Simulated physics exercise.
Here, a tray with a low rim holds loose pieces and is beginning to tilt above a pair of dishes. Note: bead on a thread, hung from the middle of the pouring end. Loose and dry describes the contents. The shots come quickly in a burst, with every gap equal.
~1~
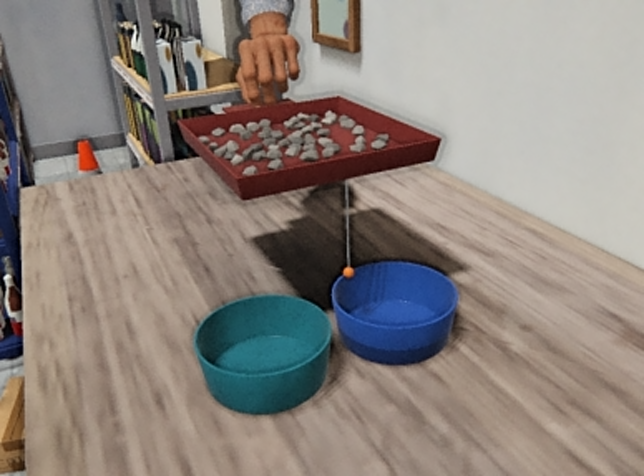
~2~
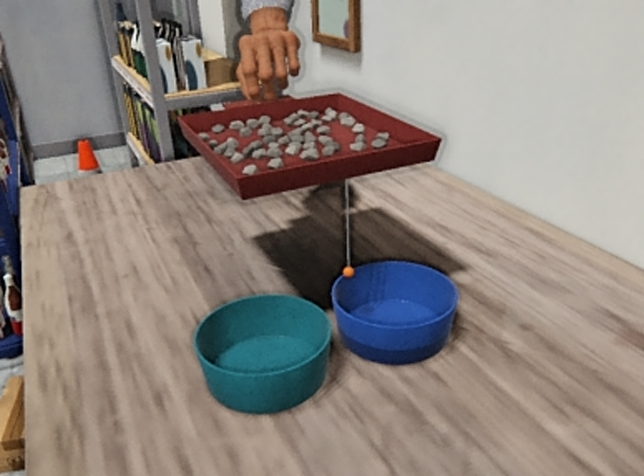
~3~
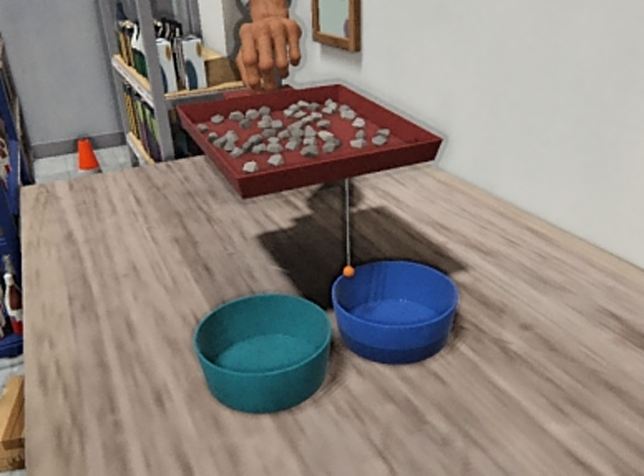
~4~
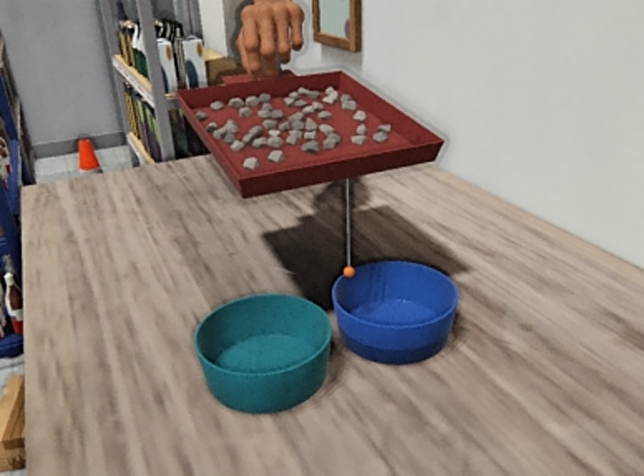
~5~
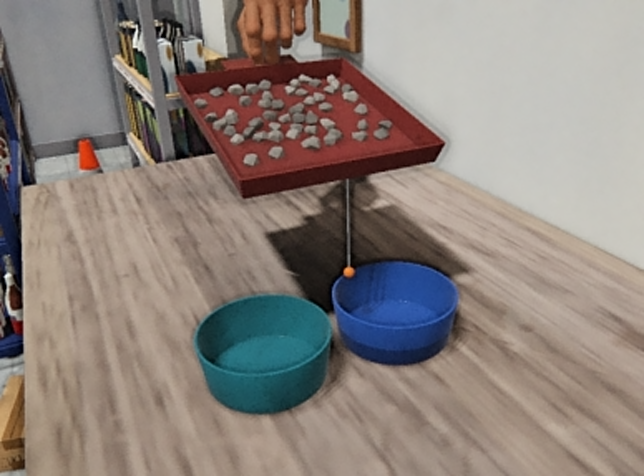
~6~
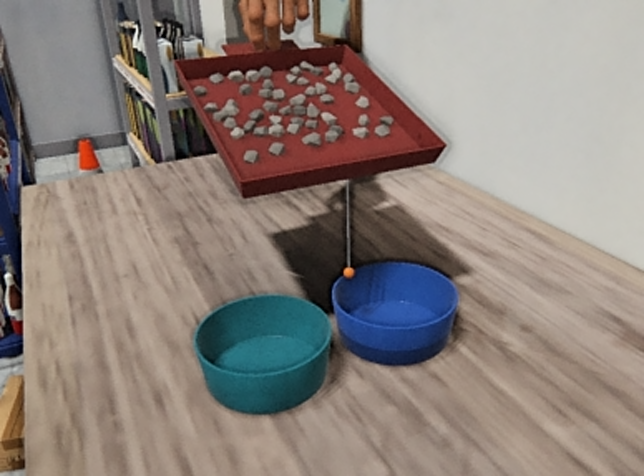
To begin with, a hand holds the far side of a red tray of loose grey gravel, nearly level above a teal dish and a blue dish on a wooden table. The hand then steadily raises that far side, tilting the tray toward the viewer, while the orange bead hanging beneath stays still.
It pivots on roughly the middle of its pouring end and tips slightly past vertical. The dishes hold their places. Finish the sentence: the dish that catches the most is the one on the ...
... right.
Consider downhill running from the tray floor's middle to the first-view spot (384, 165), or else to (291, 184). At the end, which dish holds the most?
Results - the dish on the right side first, the dish on the left side second.
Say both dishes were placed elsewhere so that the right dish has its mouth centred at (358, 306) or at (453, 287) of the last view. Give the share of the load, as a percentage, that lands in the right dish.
50 and 40 in a hundred.
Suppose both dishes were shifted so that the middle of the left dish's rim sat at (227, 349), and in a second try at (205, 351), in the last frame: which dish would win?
Answer, in order: The one to the right and the one to the right.
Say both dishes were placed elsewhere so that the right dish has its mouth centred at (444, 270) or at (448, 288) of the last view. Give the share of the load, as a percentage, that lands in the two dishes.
Result: 70 % and 90 %.
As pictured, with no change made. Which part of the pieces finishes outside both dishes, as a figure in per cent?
That comes to some 20 per cent.
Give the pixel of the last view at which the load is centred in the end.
Centre at rest: Close to (397, 341).
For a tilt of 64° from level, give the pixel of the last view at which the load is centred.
Somewhere about (356, 161).
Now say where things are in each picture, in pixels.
Corners of the pouring end at (240, 176) and (435, 138), level; middle of the load at (284, 143), bits of gravel; left dish at (291, 389); right dish at (429, 341); bead on its thread at (349, 273), in the first picture.
Corners of the pouring end at (241, 175) and (435, 138), level; middle of the load at (284, 141), in the second picture.
Corners of the pouring end at (241, 175) and (436, 138), tipped barely, level across its low end; middle of the load at (284, 135), in the third picture.
Corners of the pouring end at (243, 175) and (438, 139), tipped a little, level across its low end; middle of the load at (285, 126), in the fourth picture.
Corners of the pouring end at (243, 176) and (439, 141), tipped a little, level across its low end; middle of the load at (285, 118), in the fifth picture.
Corners of the pouring end at (244, 177) and (440, 143), tipped clearly, level across its low end; middle of the load at (286, 110); left dish at (290, 389); right dish at (429, 341), in the sixth picture.
Soon after the last picture, tray tipped steeply; nearly all on the tray; a small part in the air.
A little later, tray tipped past a quarter turn; about two thirds on the tray; a stray few in the left dish; a small part in the right dish; a stray few outside both; a small part in the air.
Later still, tray tipped past a quarter turn; about a quarter in the left dish; about two thirds in the right dish; about a quarter outside both.
At rest, tray tipped past a quarter turn; about a quarter in the left dish; about two thirds in the right dish; about a quarter outside both.
